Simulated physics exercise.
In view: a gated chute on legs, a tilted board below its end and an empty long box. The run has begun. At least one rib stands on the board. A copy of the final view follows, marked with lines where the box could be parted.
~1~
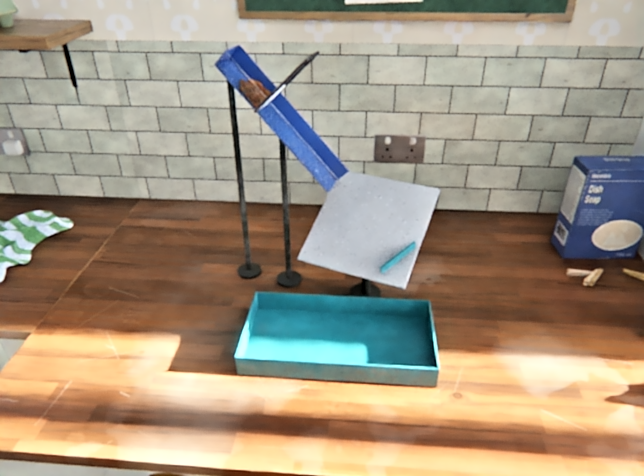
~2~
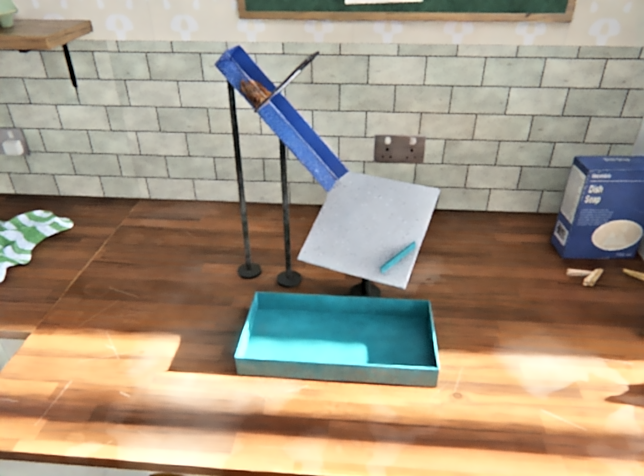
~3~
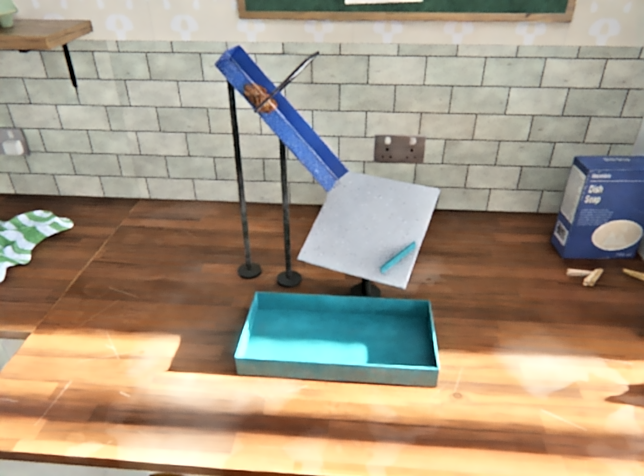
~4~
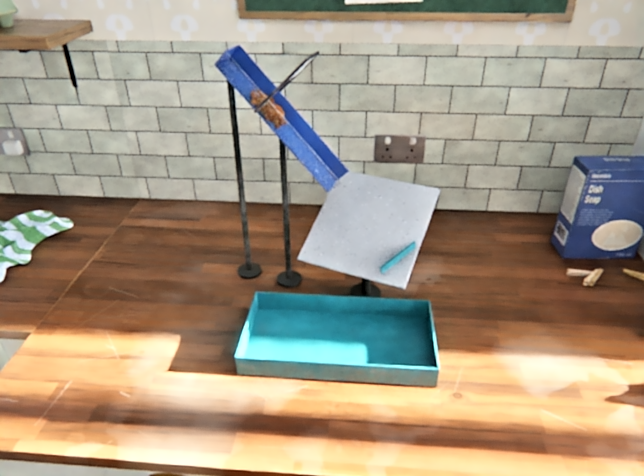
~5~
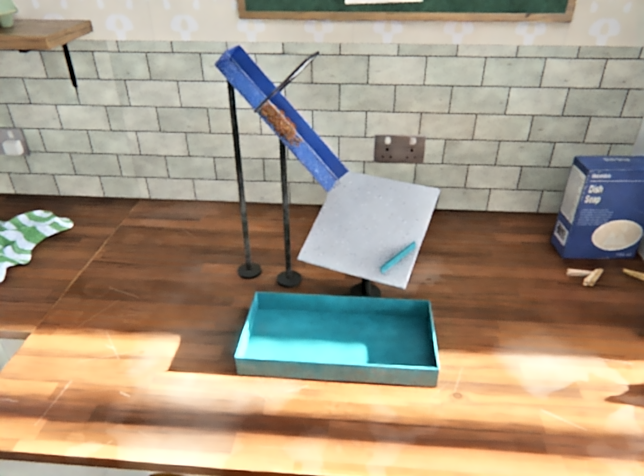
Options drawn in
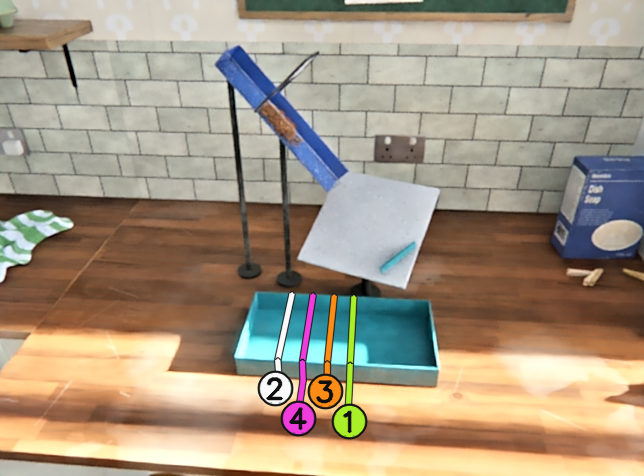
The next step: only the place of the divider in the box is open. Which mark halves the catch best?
The best line is 1.
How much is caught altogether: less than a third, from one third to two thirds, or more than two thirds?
About that: More than two thirds.
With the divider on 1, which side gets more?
More lands on the right.
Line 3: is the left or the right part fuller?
More lands on the right.
On the marked copy, line 1 crosses the front rim at (350, 363); line 2 crosses the front rim at (277, 359); line 3 crosses the front rim at (327, 362); line 4 crosses the front rim at (302, 361).
With 1, of what is caught, about a third on the left of the divider, about two thirds on the right.
With 2, of what is caught, none on the left of the divider, all on the right.
With 3, of what is caught, a stray few on the left of the divider, nearly all on the right.
With 4, of what is caught, a stray few on the left of the divider, nearly all on the right.
